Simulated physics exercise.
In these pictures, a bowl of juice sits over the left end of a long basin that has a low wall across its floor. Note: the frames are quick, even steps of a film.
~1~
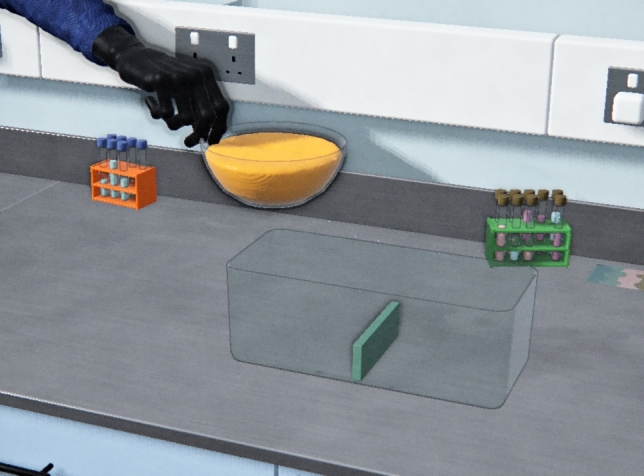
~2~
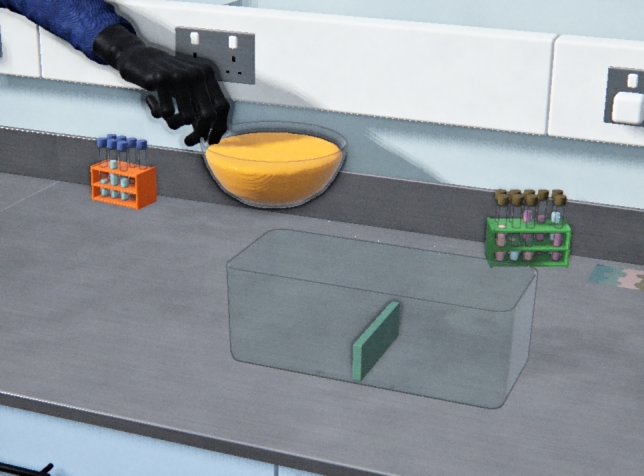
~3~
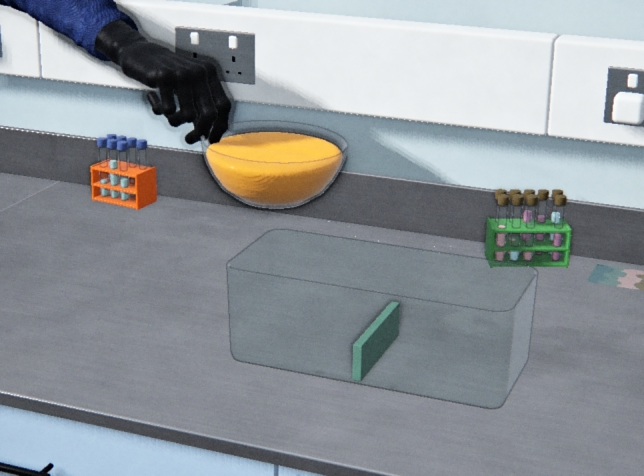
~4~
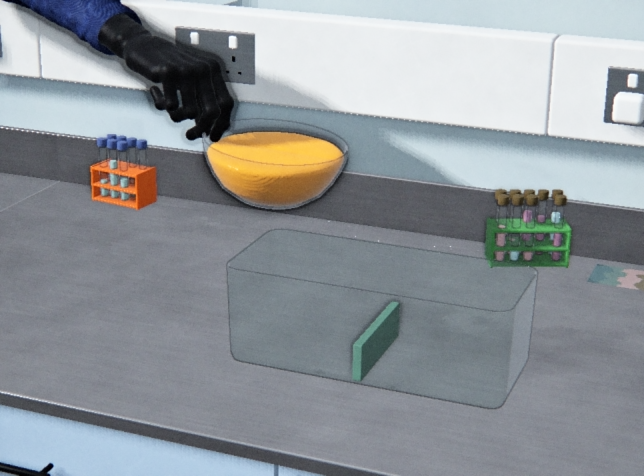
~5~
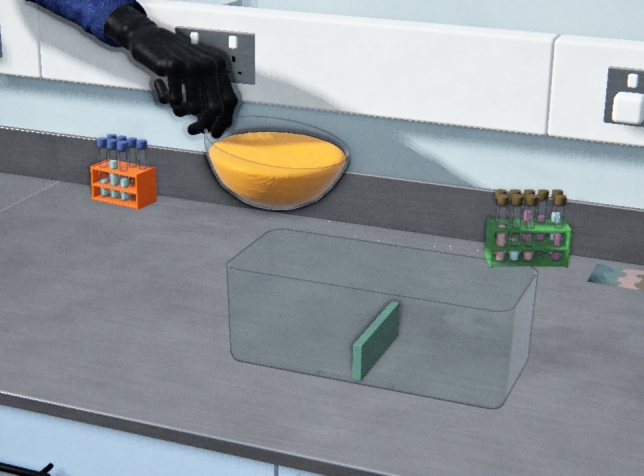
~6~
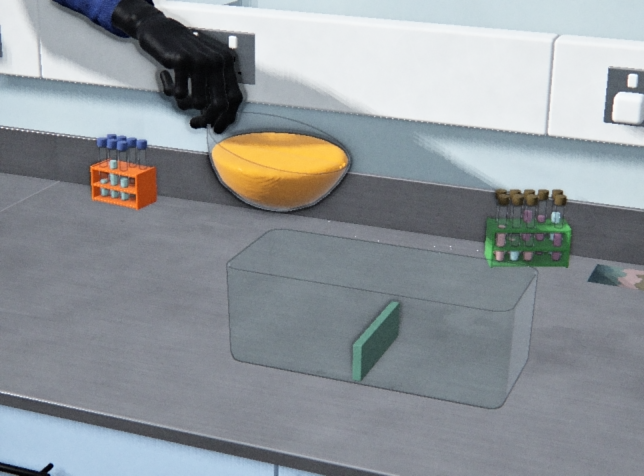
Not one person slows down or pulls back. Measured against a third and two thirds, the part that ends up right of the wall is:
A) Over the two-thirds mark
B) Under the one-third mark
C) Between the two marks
Answer: C.
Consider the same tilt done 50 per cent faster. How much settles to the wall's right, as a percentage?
I'd say close to 45 %.
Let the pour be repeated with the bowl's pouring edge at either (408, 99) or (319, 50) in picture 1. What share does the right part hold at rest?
First about 90, then 55 per cent.
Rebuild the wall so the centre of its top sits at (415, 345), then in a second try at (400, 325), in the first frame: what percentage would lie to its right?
Roughly 25 % and then 20 %.
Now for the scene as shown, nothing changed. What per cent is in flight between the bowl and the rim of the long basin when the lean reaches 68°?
I'd reckon some 30 per cent.
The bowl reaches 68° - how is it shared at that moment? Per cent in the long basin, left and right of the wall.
The left part holds 5 percent and the right part 30 percent.
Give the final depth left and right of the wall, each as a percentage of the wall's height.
Near 30 in a hundred to the left, 40 to the right.
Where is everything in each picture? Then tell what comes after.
The first frame shows tilt 0°; pouring edge (342, 151); surface from (214, 142) to (340, 158); the long basin's rim runs from (248, 248) to (526, 291); the wall's top is at (377, 324).
The second frame shows tilt 1°; pouring edge (342, 151); surface from (214, 142) to (340, 159).
The third frame shows tilt 2°; pouring edge (343, 154); surface from (215, 140) to (340, 160).
The fourth frame shows tilt 5°; pouring edge (344, 157); surface from (216, 140) to (342, 161).
The fifth frame shows tilt 9°; pouring edge (345, 162); surface from (218, 140) to (343, 162).
The sixth frame shows tilt 14°; pouring edge (345, 169); surface from (221, 141) to (346, 163).
A moment on, the bowl is tipped part way and 32 per cent is still to pour, 7 is left of the wall and 31 right of it.
Next, the bowl is tipped right over and 0 per cent is still to pour, 41 is left of the wall and 57 right of it.
Then the bowl is tipped right over and 0 per cent is still to pour, 42 is left of the wall and 57 right of it.
Later the bowl is tipped right over and 0 per cent is still to pour, 42 is left of the wall and 57 right of it.
Finally, 42 per cent lies left of the wall, 57 right of it and 0 outside.
